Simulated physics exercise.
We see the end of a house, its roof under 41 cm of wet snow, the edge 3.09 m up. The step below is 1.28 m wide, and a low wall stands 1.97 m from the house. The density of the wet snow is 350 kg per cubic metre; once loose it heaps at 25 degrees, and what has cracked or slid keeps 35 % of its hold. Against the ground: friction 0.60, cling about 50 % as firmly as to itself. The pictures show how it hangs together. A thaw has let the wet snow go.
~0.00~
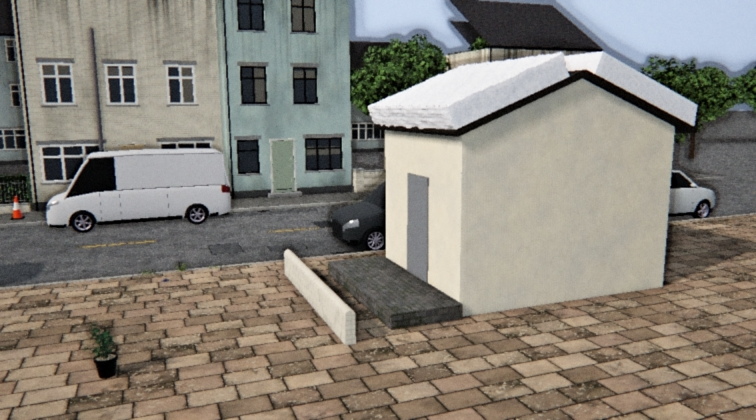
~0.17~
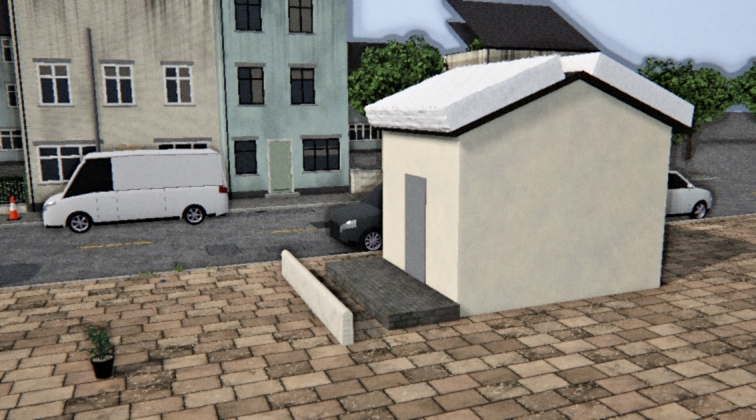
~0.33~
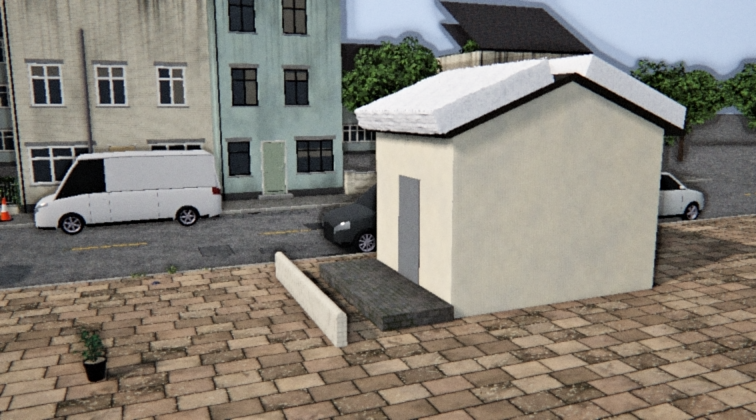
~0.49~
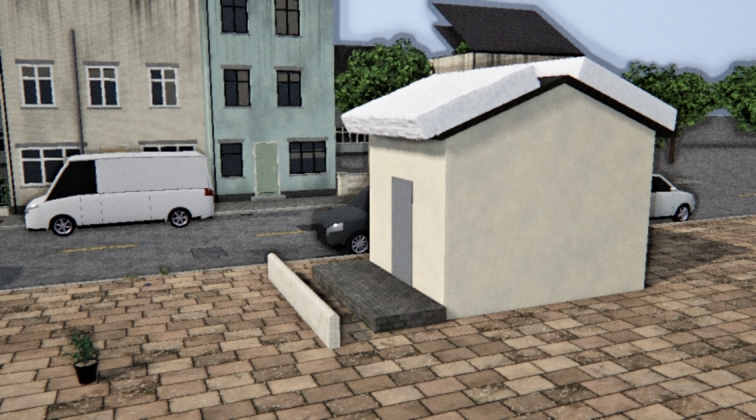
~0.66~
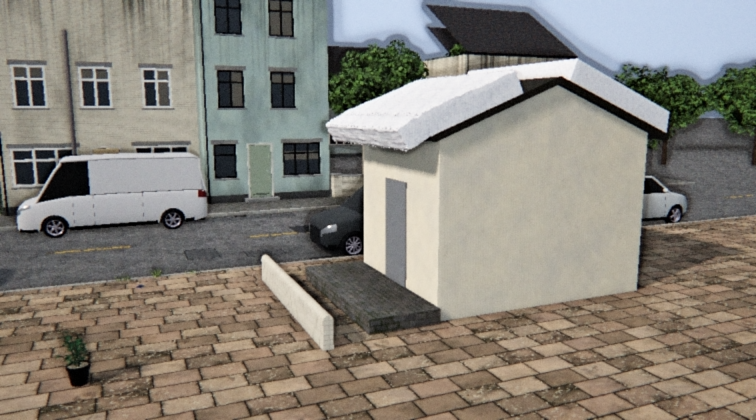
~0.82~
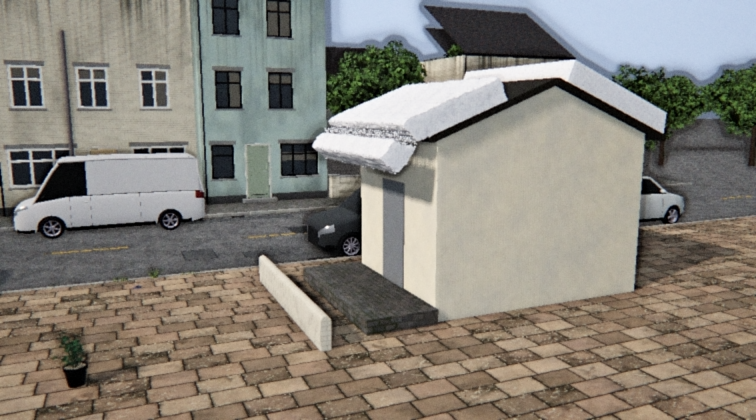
Wet snow on the roof of a small cream house slides down the left slope in one piece, slowly at first, then pushes farther out past the eaves above the door and step, cracking as its overhanging edge droops.
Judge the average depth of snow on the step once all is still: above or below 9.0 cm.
The average depth of snow on the step once all is still is below 9.0 cm.
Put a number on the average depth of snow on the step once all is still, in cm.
Some 2 cm.
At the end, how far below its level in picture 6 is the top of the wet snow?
Some 3.3 m.
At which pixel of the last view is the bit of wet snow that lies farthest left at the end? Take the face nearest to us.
Around (173, 361).
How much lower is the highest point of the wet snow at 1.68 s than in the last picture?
About 1.4 m.
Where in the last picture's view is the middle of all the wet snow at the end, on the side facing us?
Around (300, 333).
After 1.21 s, 58 % of the snow is still up on the roof and 42 % is falling or down.
After 1.68 s, none of the snow is still up on the roof and all is falling or down.
After 2.14 s, none of the snow is still up on the roof and all is falling or down.
After 2.60 s, none of the snow is still up on the roof and all is falling or down.
After 2.80 s, at the end, none of the snow is still up on the roof and the snow on the step is 2.4 cm deep on average.
